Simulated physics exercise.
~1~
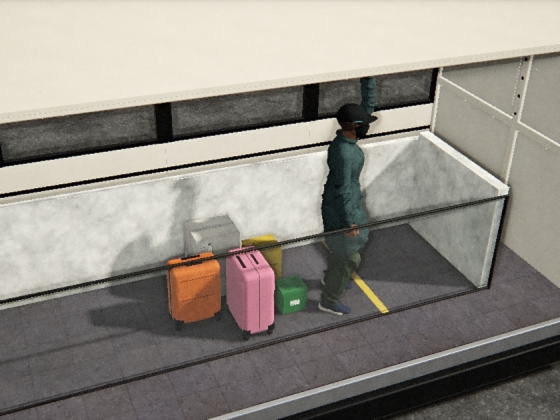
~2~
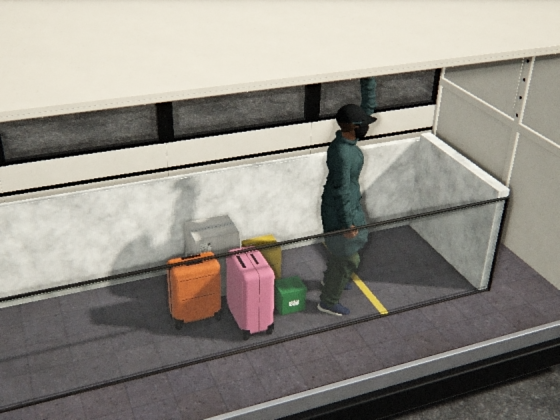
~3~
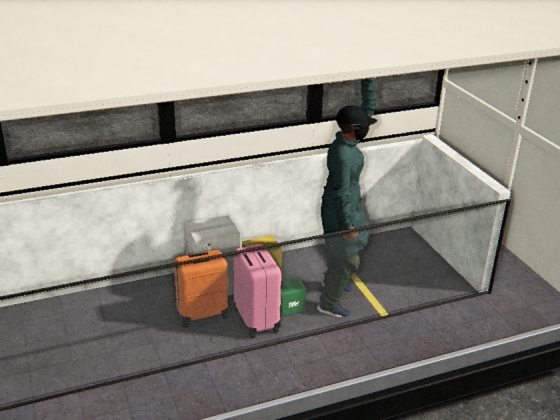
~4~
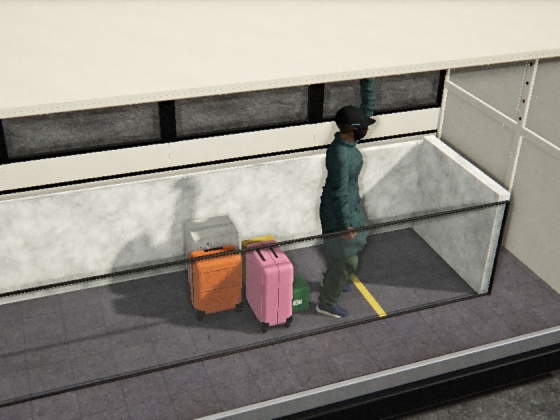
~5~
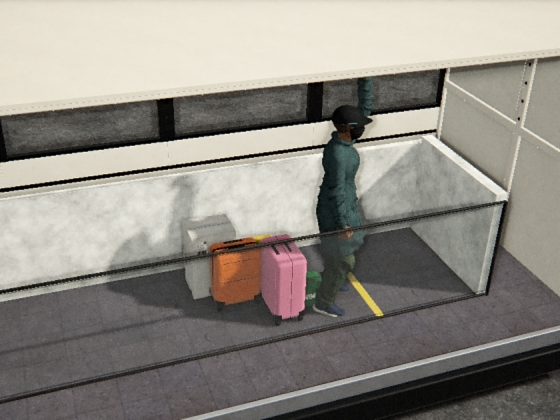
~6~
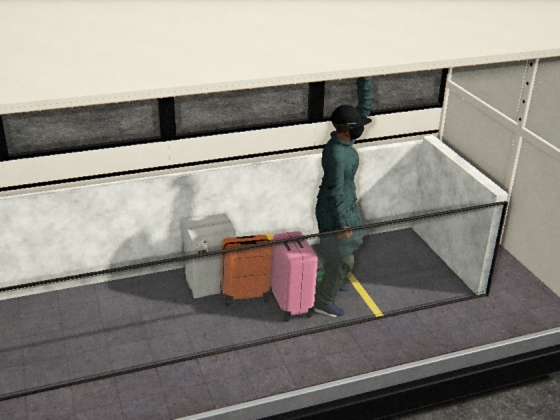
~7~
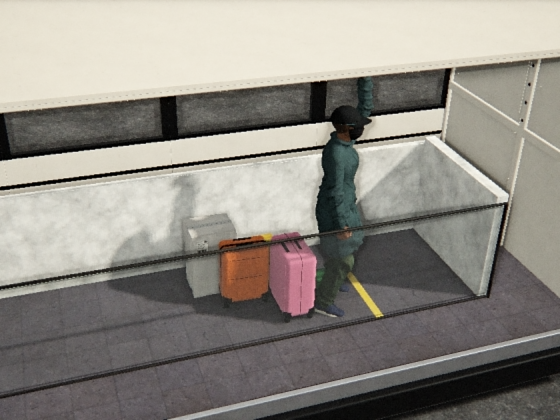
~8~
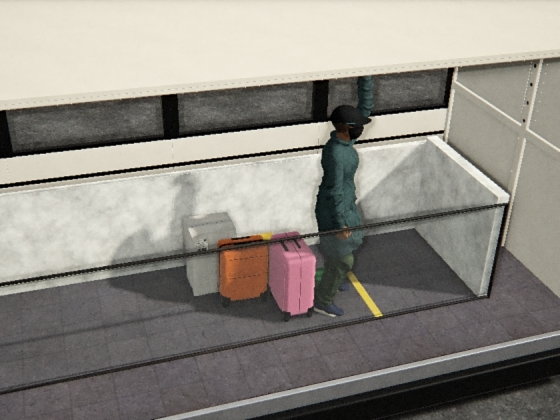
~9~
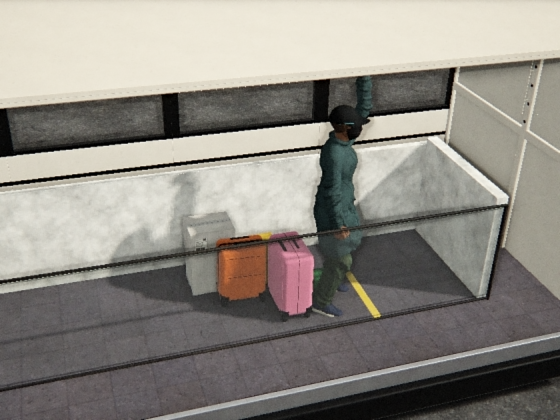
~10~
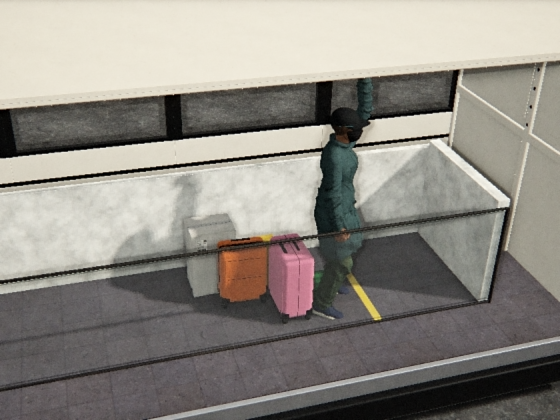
A person in dark green stood braced with one arm raised while the orange and pink suitcases rolled right and the green tub slid a little, all stopping upright short of the yellow line, as the white and yellow bags stayed put.
